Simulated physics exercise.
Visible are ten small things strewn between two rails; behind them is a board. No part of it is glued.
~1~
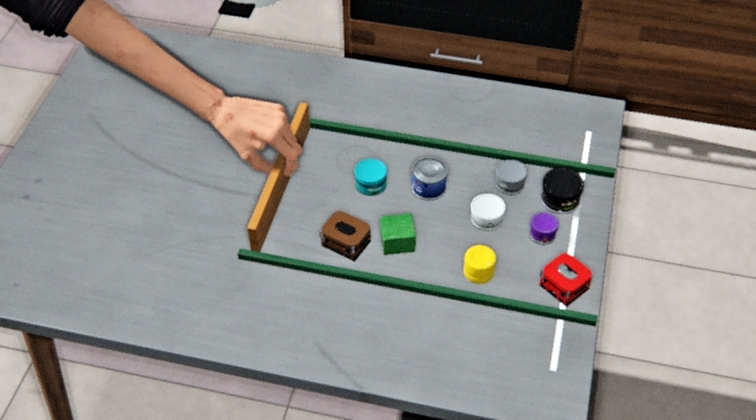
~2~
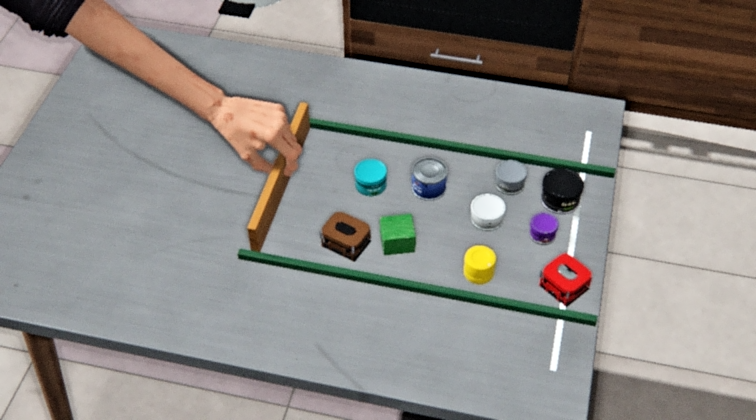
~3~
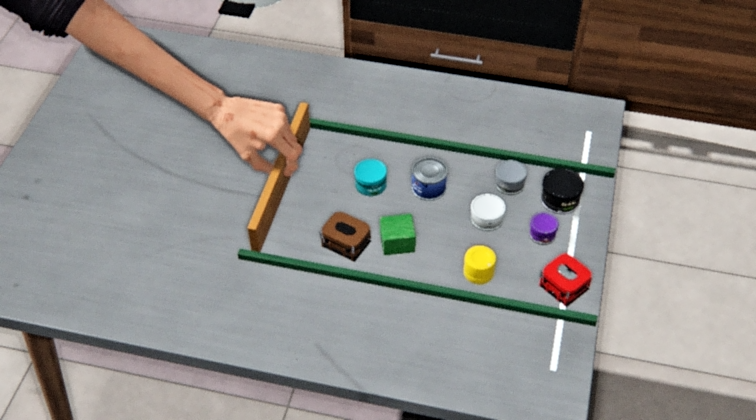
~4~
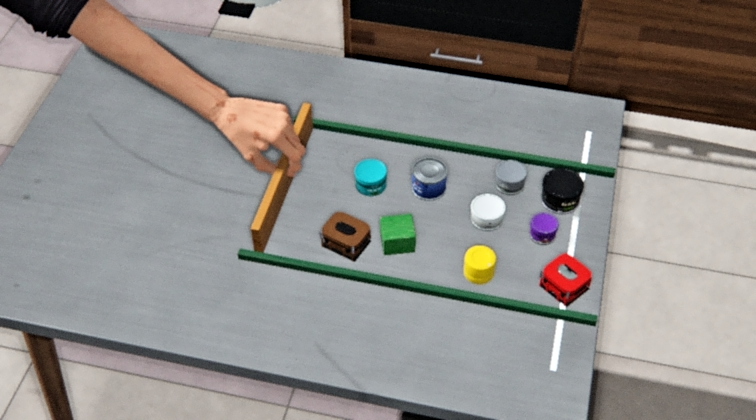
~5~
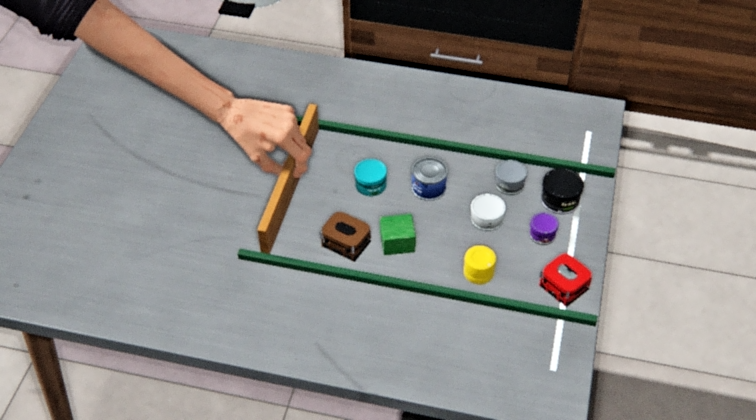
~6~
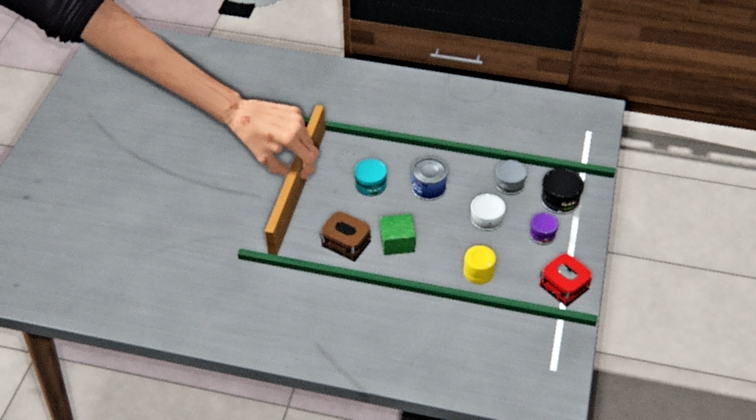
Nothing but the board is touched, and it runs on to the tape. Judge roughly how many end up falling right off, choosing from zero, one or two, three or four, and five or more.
Pretty sure the pieces that leave the surface number five or more this time.
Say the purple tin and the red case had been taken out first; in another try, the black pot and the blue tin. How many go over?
First try: 4 fallen; other try: 4.
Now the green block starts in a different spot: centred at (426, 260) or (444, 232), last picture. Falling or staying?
Results in order - down; still up.
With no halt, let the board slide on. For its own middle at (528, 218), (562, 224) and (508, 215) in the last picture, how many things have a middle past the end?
Past-the-end tally - position 1: 1, position 2: 5, position 3: 0.
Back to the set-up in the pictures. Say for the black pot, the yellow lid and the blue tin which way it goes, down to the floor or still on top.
Result: Black pot gone, yellow lid gone, blue tin safe.
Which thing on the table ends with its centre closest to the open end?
White pot.
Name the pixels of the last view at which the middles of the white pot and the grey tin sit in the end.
You'll find the first one at (606, 255) and the second at (597, 180).
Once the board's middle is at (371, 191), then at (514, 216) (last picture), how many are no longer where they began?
At the one place 3, at the other 10.
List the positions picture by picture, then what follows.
The first picture shows red case (566, 279); black pot (562, 191); purple tin (544, 229); board (281, 175); tape (573, 239).
The second picture shows black pot (562, 191); grey tin (511, 178).
The third picture shows purple tin (544, 229); yellow lid (480, 265).
The fourth picture shows red case (566, 279); board (284, 176).
The fifth picture shows black pot (562, 191); white pot (488, 213).
The sixth picture shows red case (566, 279); black pot (562, 191); purple tin (544, 229); board (298, 178); tape (573, 239).
Soon after, none off yet; red case at rest near (566, 279); black pot at rest near (562, 191); purple tin at rest near (544, 229).
At rest, the number that fall off is five or more; fallen, green block, yellow lid, purple tin, black pot and red case.
